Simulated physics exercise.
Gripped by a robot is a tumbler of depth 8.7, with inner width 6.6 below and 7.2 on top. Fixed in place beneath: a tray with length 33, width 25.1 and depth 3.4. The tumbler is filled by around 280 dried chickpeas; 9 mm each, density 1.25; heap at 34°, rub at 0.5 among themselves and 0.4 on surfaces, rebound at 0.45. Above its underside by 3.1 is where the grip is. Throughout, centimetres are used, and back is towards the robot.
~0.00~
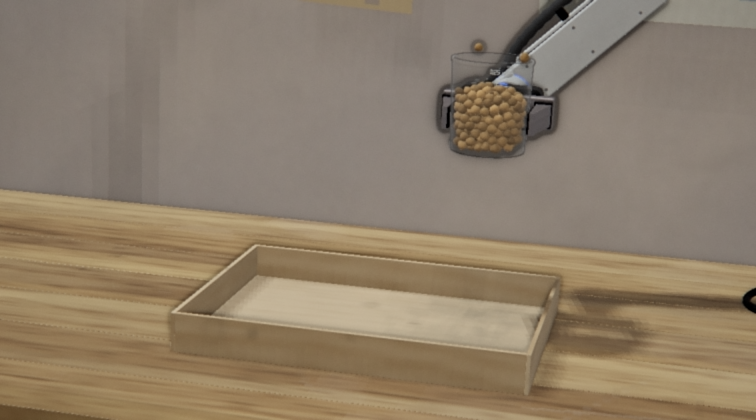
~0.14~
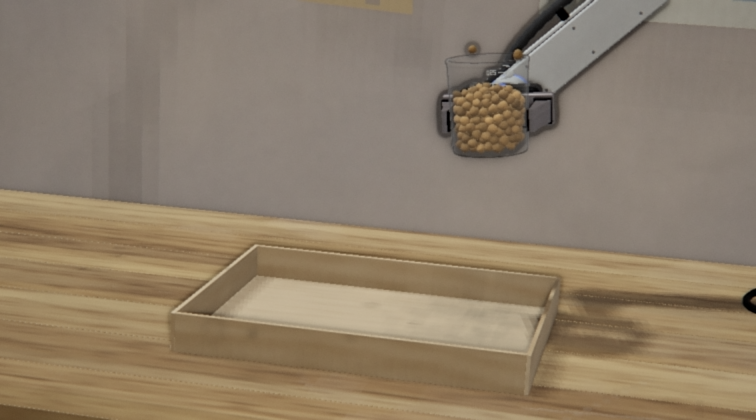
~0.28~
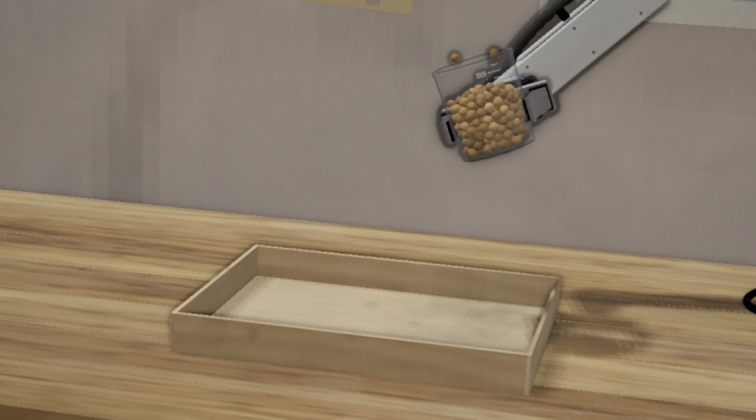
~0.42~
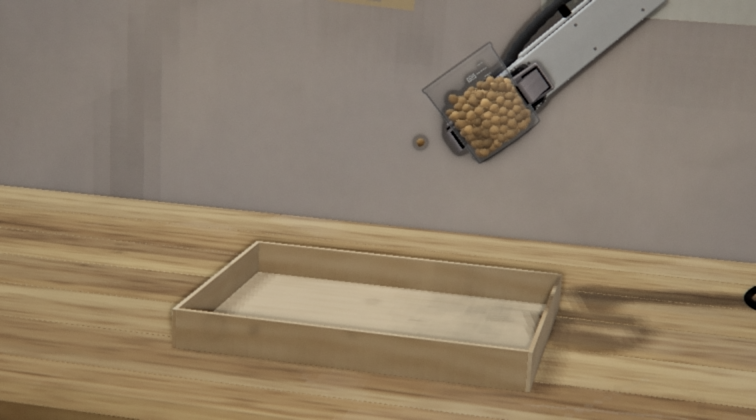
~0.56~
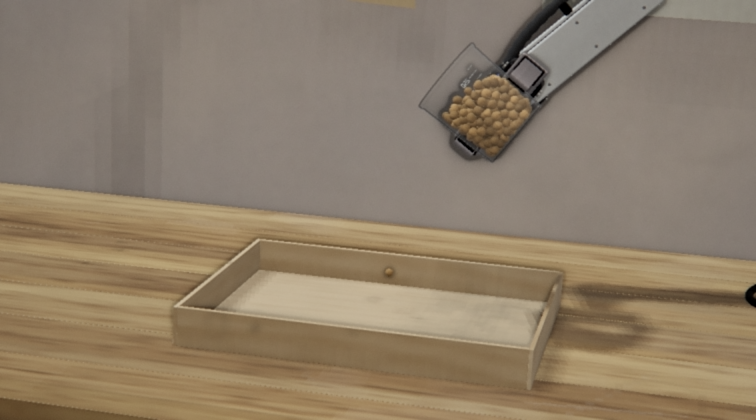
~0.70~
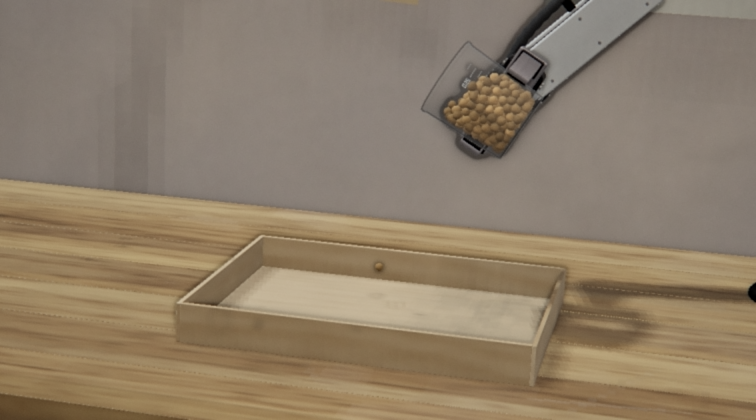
Above a wooden tray on a wooden table, a robot arm tilting a clear tumbler of chickpeas leftward, one dropping into the tray.
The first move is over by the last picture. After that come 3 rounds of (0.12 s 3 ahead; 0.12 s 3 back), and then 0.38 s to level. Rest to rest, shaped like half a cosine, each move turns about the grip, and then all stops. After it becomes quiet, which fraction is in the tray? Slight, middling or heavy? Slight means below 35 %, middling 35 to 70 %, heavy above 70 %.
Slight.
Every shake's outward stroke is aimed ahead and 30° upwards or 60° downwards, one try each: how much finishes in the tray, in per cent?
About 20 and 0 per cent.
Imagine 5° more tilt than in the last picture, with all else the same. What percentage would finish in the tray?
In that case some 20 per cent.
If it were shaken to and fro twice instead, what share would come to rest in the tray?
Then roughly 5 percent.
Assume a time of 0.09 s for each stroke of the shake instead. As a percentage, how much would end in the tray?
That gives about 20 percent.
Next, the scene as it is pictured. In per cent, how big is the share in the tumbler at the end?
90 percent.
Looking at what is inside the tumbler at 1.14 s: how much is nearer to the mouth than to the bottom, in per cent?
My estimate is near 40 per cent.
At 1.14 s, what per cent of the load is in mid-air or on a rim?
Roughly 2 percent.
By 1.14 s, tilted 60° forward, highest piece 24 above the table; 266 in the tumbler, 9 in the tray, 6 in flight or on a rim.
By 1.58 s, tilted 37° forward, highest piece 25 above the table; 250 in the tumbler, 31 in the tray.
By 2.00 s, level, highest piece 26 above the table; 250 in the tumbler, 31 in the tray.
By 3.05 s, level, highest piece 26 above the table; 250 in the tumbler, 31 in the tray.
Final count, 250 in the tumbler, 31 in the tray. That is 11 % in the tray.
